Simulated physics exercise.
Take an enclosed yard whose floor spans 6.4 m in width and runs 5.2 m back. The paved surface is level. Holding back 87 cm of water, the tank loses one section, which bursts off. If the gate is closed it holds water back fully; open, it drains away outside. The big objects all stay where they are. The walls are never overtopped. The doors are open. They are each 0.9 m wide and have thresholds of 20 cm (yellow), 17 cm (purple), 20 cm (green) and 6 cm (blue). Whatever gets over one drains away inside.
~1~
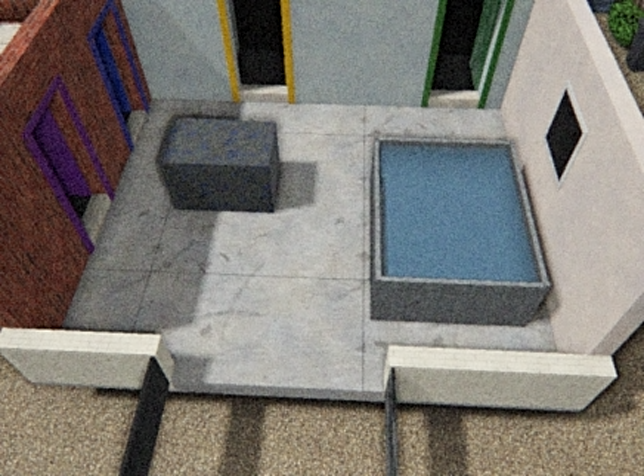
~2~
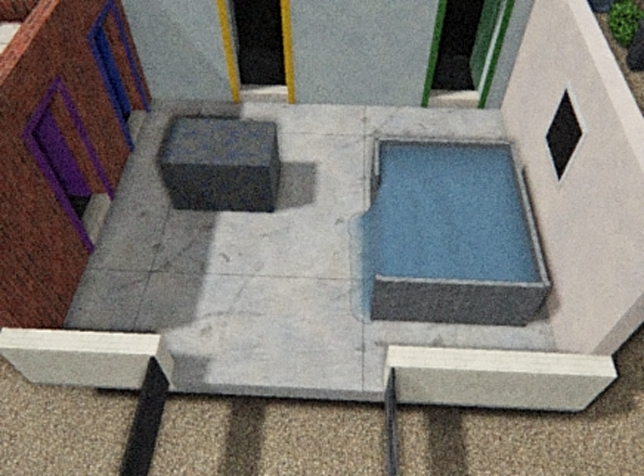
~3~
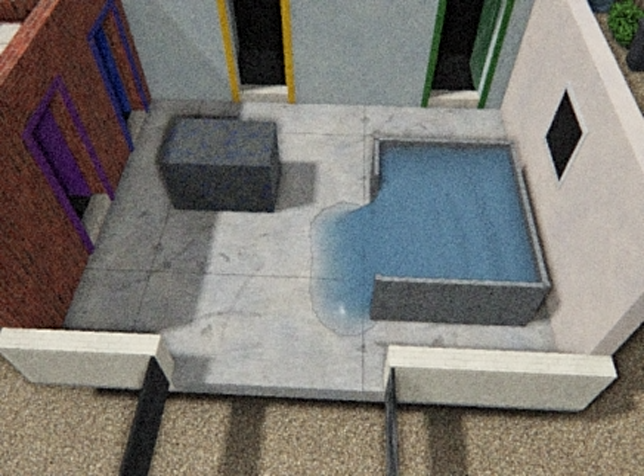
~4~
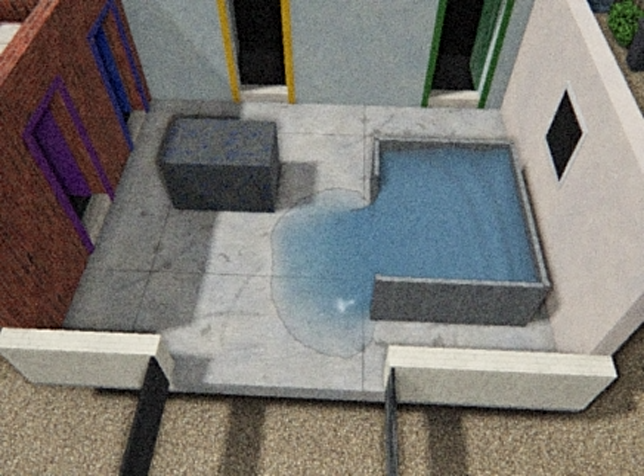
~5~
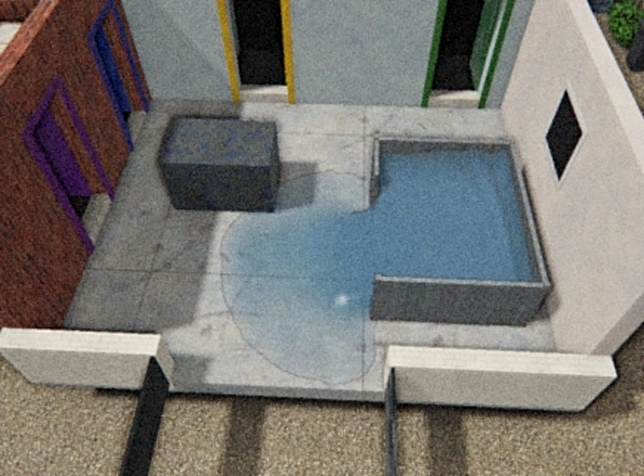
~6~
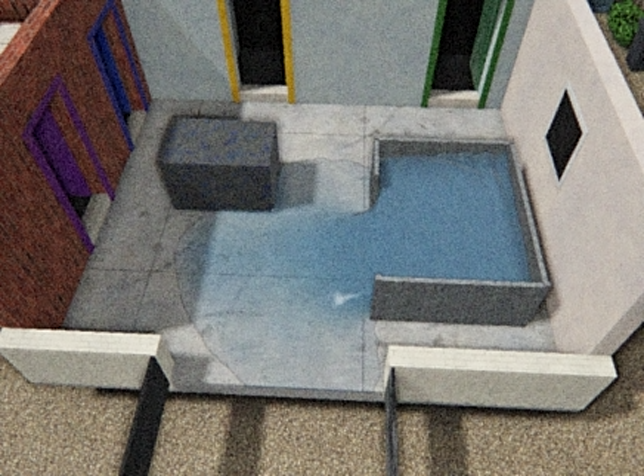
Blue water poured out of the left side of a gray tank in a walled yard after a section of it gave way, spreading in a widening rounded sheet across the pale paving toward the left, reaching the dark block.
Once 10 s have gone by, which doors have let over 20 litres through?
In order: The yellow door will undershoot the limit, the purple door will overshoot the limit, the green door will undershoot the limit, the blue door will overshoot the limit.
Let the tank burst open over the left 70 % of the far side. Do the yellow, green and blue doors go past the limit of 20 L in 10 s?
Then yellow would come out on the low side, green on the high side and blue on the high side.
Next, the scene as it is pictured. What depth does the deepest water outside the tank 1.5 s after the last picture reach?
It tops out at some 50 cm.
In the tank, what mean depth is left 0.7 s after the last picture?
Around 48 cm on average.
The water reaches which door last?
The green door.
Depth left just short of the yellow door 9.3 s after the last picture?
I'd put it near 6.5 cm.
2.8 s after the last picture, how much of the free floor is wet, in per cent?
Covered: Roughly 70 per cent.
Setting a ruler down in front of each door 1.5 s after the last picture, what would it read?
Yellow 10 cm, purple 41 cm, green 0 cm, blue 1 cm.
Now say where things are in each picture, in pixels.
In the first frame, still water, 87 cm deep, in the tank at (451, 207).
In the second frame, the front is at (362, 216), 0.9 m from the gap at (376, 253); 0.3 m2 of floor is under water; 87 cm left at the back of the tank.
In the third frame, water pours out at (376, 254) and has run 1.2 m, to (331, 212); typically 14 cm deep outside, 86 cm at the tank's back.
In the fourth frame, the front is at (277, 231), 1.5 m from the gap at (376, 255); 3.0 m2 of floor is under water; 79 cm left at the back of the tank.
In the fifth frame, water pours out at (376, 255) and has run 2.2 m, to (228, 239); typically 8 cm deep outside, 74 cm at the tank's back.
In the sixth frame, water pours out at (376, 255) and has run 2.8 m, to (187, 237); typically 8 cm deep outside, 74 cm at the tank's back.
Then, 0.7 s after the last picture water covers 45 % of the floor and is deepest (45 cm) near (51, 357); yellow door not reached, purple door 30 cm at the sill, 29 L in, green door not reached, blue door not reached.
Then, 1.5 s after the last picture water covers 55 % of the floor and is deepest (50 cm) near (93, 359); yellow door 10 cm at the sill, 0 L in, purple door 41 cm at the sill, 171 L in, green door not reached, blue door 1 cm at the sill, 0 L in.
Then, 2.8 s after the last picture water covers 70 % of the floor and is deepest (28 cm) near (198, 279); yellow door 4 cm at the sill, 0 L in, purple door 26 cm at the sill, 329 L in, green door 2 cm at the sill, 0 L in, blue door 7 cm at the sill, 0 L in.
Then, 5.3 s after the last picture water covers 85 % of the floor and is deepest (22 cm) near (51, 357); yellow door 9 cm at the sill, 0 L in, purple door 14 cm at the sill, 354 L in, green door 3 cm at the sill, 0 L in, blue door 10 cm at the sill, 22 L in.
Then, 9.3 s after the last picture water covers 95 % of the floor and is deepest (14 cm) near (455, 177); yellow door 6 cm at the sill, 0 L in, purple door 7 cm at the sill, 355 L in, green door 12 cm at the sill, 0 L in, blue door 8 cm at the sill, 60 L in.
